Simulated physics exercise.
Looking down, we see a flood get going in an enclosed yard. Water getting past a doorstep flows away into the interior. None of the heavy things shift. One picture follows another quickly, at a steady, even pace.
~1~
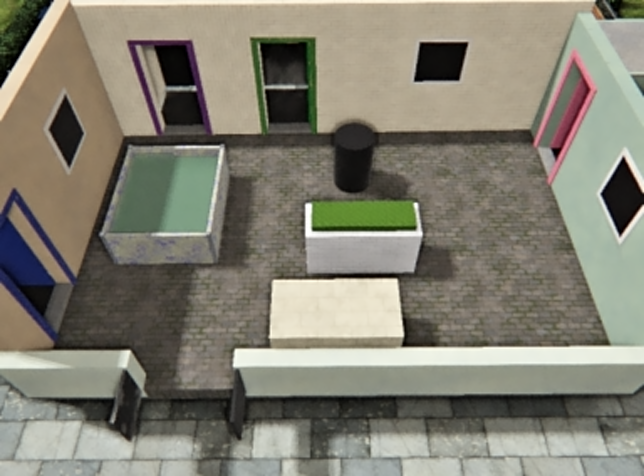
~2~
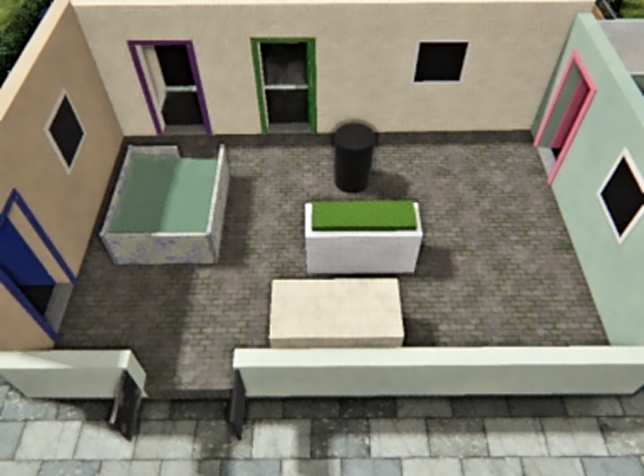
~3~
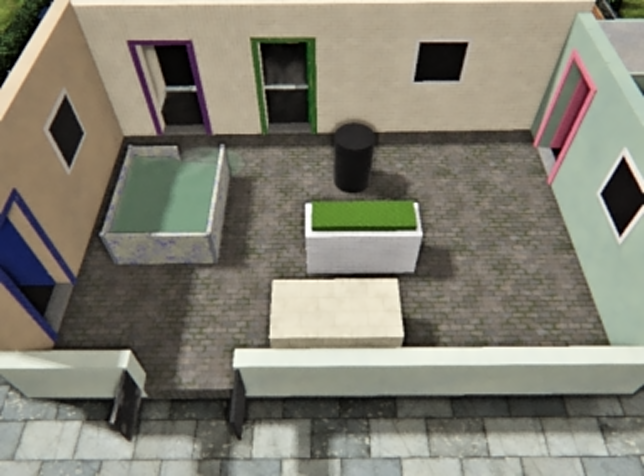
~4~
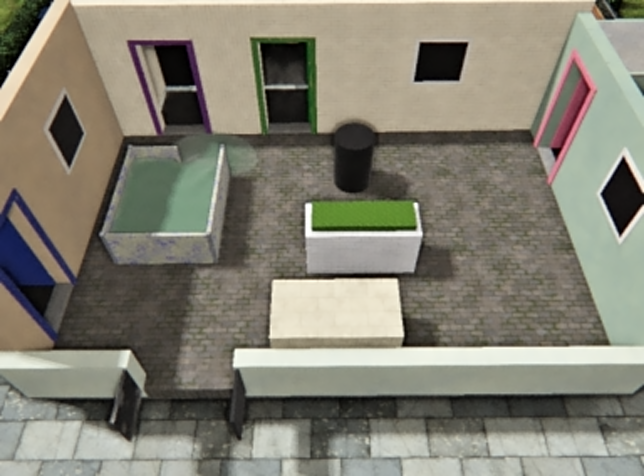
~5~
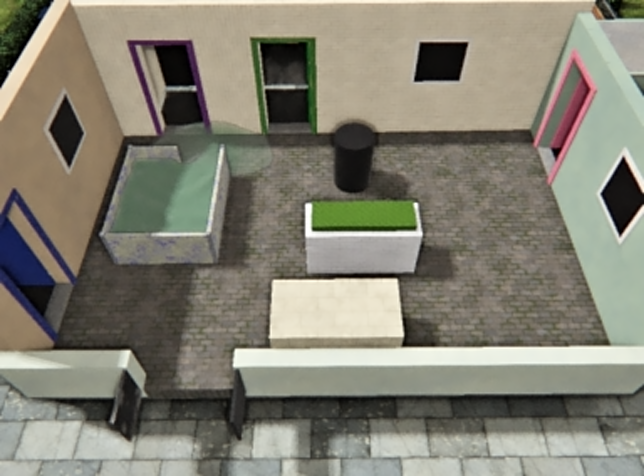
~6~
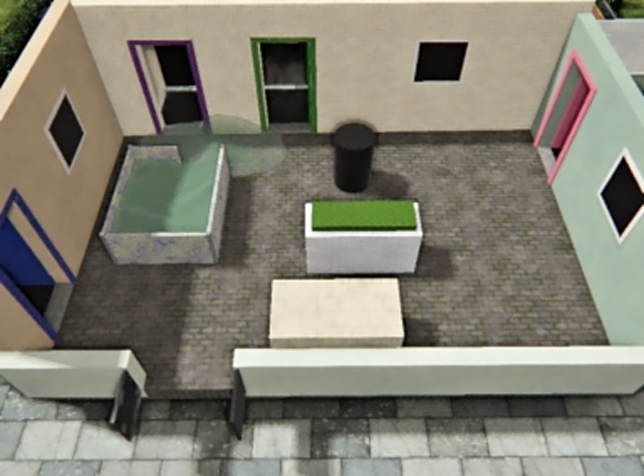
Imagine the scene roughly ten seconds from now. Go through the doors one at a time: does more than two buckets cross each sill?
The green door lets too much in there, the purple door lets too much in there, the blue door lets in little enough there, the pink door lets too much in there.
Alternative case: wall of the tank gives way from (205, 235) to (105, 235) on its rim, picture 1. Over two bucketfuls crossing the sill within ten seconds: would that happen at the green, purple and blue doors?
In that case the green door stays within limits, the purple door stays within limits and the blue door overshoots.
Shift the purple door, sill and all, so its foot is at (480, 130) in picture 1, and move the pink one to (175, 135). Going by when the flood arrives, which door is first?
It would be the one in pink, I think.
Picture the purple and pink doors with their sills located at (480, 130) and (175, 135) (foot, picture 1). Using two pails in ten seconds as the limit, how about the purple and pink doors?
Then: Purple keeps below it; pink lets more in.
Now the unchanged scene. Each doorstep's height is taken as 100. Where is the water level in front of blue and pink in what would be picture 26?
Some 10 percent and then some 240 percent.
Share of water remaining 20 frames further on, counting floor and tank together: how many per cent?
Roughly 84 parts in a hundred.
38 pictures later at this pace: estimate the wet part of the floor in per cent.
Share estimate: About 60 per cent.
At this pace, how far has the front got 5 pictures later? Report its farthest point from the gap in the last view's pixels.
I'd go with roughly (352, 137).
A moment on, water covers 10 % of the floor; the green door under two buckets in, the purple door far over two buckets in, the blue door not reached, the pink door not reached.
Next, water covers 20 % of the floor; the green door over two buckets in, the purple door far over two buckets in, the blue door not reached, the pink door not reached.
Then, water covers 40 % of the floor; the green door over two buckets in, the purple door far over two buckets in, the blue door not reached, the pink door under two buckets in.
Later, water covers 60 % of the floor; the green door over two buckets in, the purple door far over two buckets in, the blue door wet at the sill, nothing in, the pink door over two buckets in.
In the end, water covers 90 % of the floor; the green door over two buckets in, the purple door far over two buckets in, the blue door wet at the sill, nothing in, the pink door over two buckets in.
